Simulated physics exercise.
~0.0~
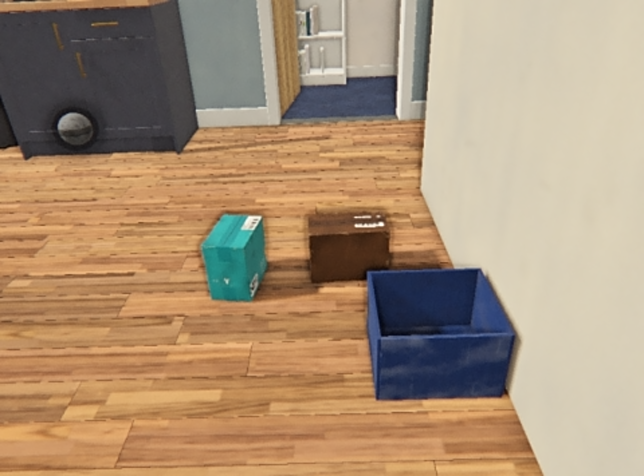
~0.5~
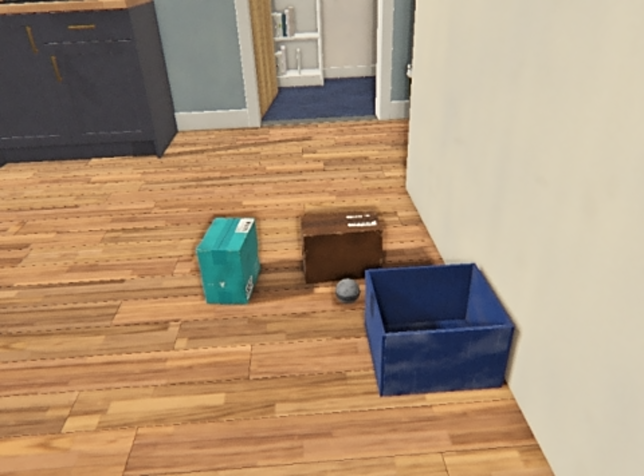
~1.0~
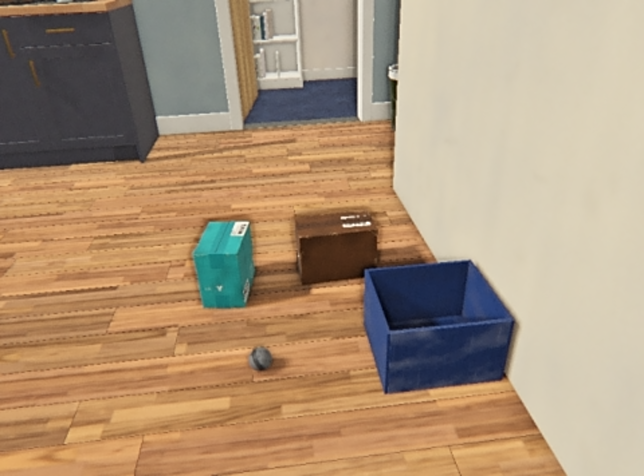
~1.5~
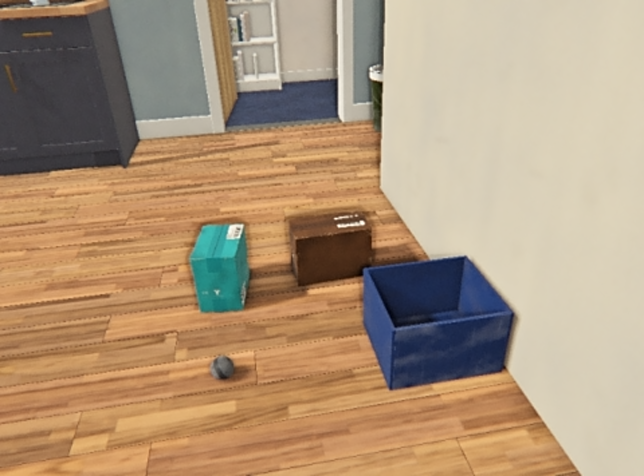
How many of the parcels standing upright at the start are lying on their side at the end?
None of them are. The turquoise parcel and the brown parcel both stay standing where they were.
